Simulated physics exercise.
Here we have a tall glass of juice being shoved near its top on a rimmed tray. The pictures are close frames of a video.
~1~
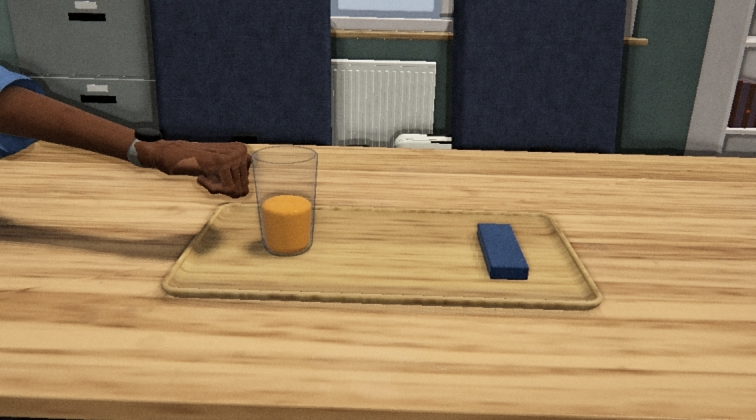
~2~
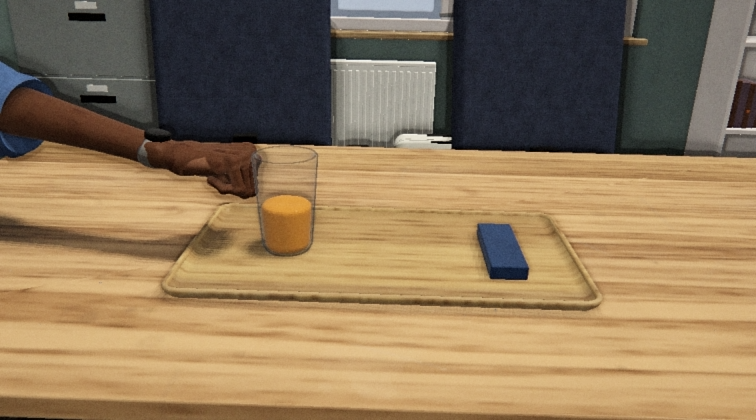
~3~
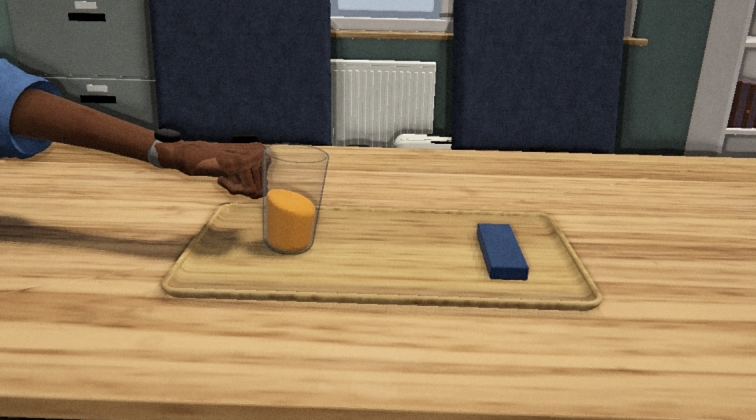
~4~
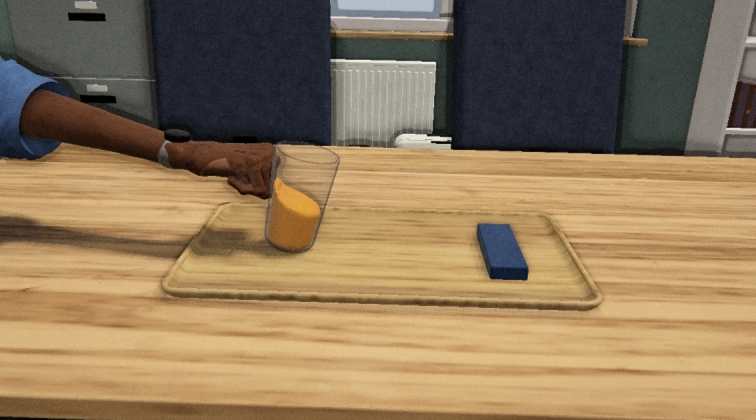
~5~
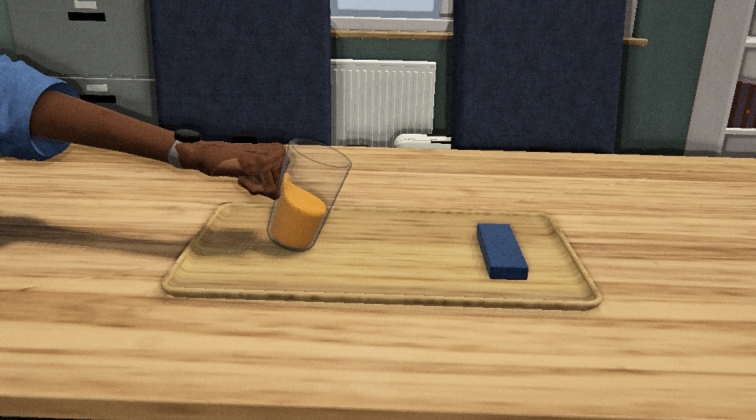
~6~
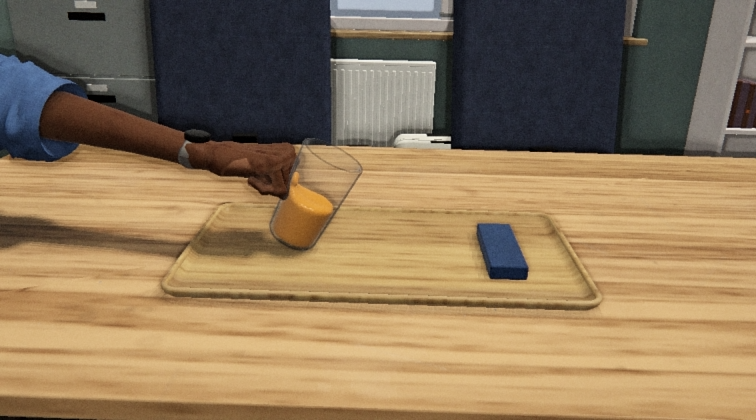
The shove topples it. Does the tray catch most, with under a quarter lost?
As it turns out, three quarters and more stay on the tray.
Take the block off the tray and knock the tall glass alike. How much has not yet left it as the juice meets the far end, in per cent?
Some 55 per cent.
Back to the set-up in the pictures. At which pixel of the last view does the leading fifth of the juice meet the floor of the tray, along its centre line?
At about (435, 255).
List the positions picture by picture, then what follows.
Tilt 0°; right rim (316, 157); surface from (263, 202) to (312, 203); the tray's far rim is at (572, 253); a block is fixed to the tray further along, in the first picture.
Tilt 0°; right rim (316, 157); surface from (263, 202) to (311, 203), in the second picture.
Tilt 6°; right rim (327, 159); surface from (268, 190) to (312, 204), in the third picture.
Tilt 13°; right rim (338, 161); surface from (275, 180) to (320, 206), in the fourth picture.
Tilt 20°; right rim (350, 166); surface from (282, 186) to (327, 206), in the fifth picture.
Tilt 27°; right rim (361, 171); surface from (285, 193) to (334, 205), in the sixth picture.
A moment on, the tall glass lies on its side and 100 per cent is in the glass, 0 on the tray and 0 above or beyond its rim.
Next, the tall glass lies on its side and 66 per cent is in the glass, 21 on the tray and 13 above or beyond its rim.
Then the tall glass lies on its side and 33 per cent is in the glass, 40 on the tray and 27 above or beyond its rim.
Later the tall glass lies on its side and 19 per cent is in the glass, 73 on the tray and 9 above or beyond its rim.
At rest 93 per cent is held by tray and glass, 7 is off the tray.
